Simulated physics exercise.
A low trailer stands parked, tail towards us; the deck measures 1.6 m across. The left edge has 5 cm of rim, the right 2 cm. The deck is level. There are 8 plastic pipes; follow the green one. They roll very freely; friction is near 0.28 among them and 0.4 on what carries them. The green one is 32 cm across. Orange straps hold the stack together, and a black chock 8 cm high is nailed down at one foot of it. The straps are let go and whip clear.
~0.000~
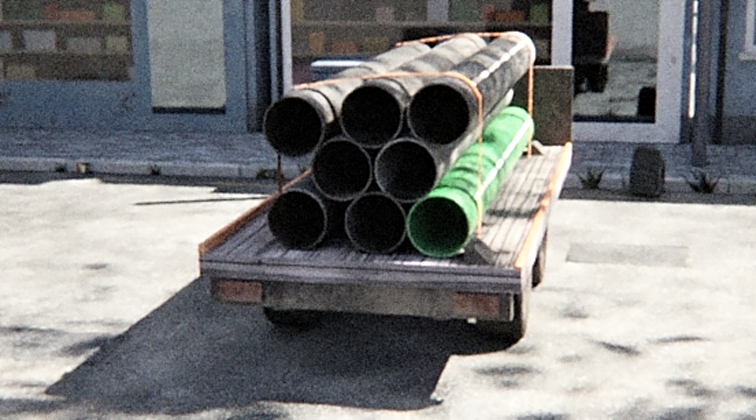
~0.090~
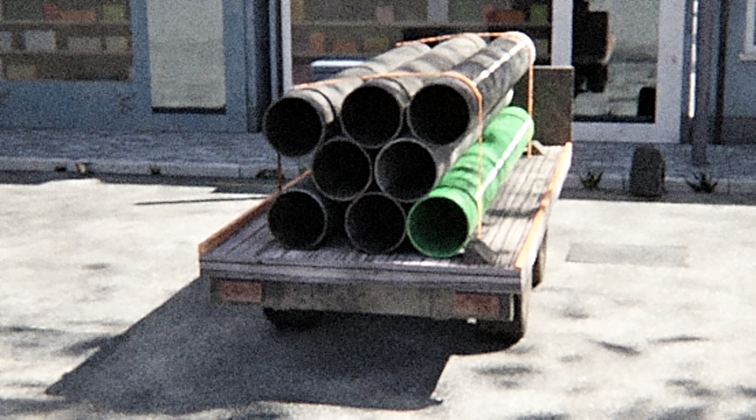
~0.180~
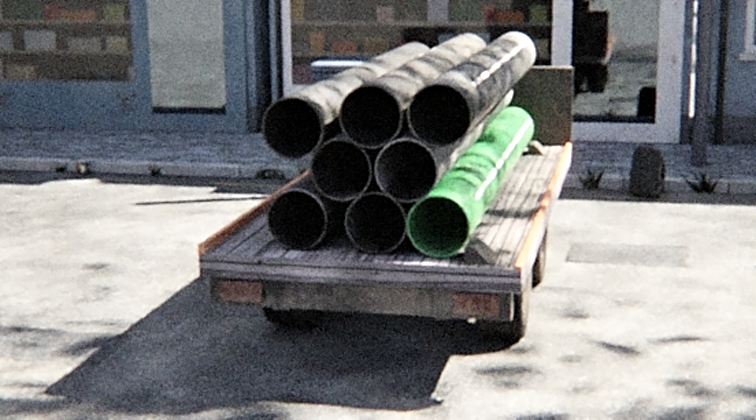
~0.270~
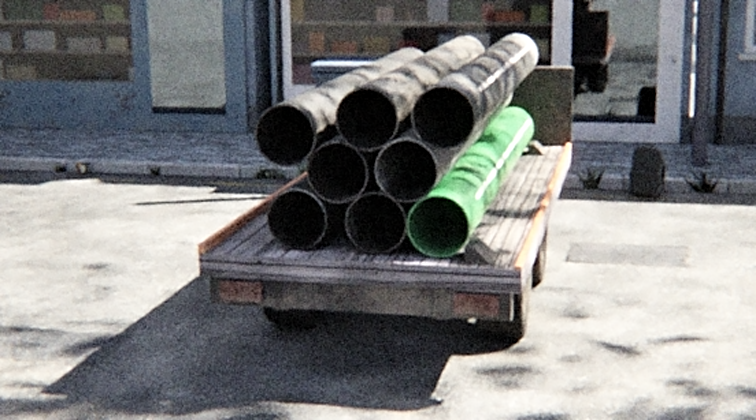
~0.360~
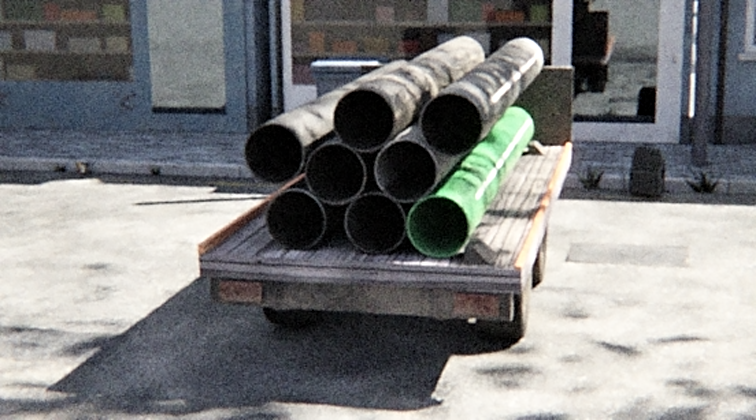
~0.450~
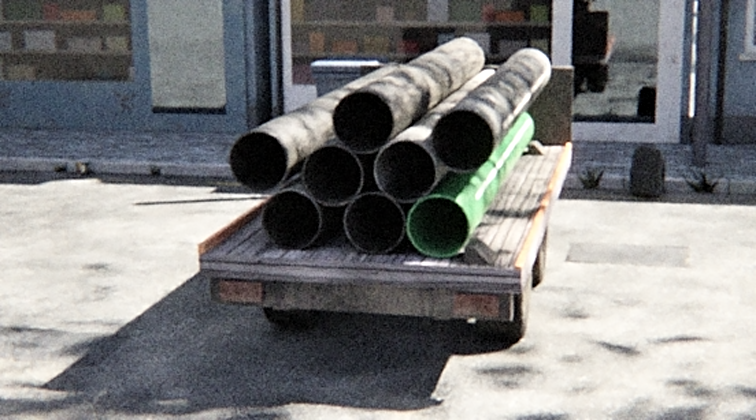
A parked trailer holds stacked pipes; the straps vanish and the upper dark pipes shift apart.
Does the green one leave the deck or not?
Green stays aboard.
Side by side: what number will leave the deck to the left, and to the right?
On the left 1, on the right 1.
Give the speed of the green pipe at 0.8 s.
Roughly 0.0 m/s.
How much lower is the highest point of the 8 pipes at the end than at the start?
Roughly 30 cm.
After 0.8 s, green is on the deck, 45 cm from the right edge; 2 of 8 are off.
At rest (4.9 s), green is on the deck, 45 cm from the right edge; 2 of 8 are off.
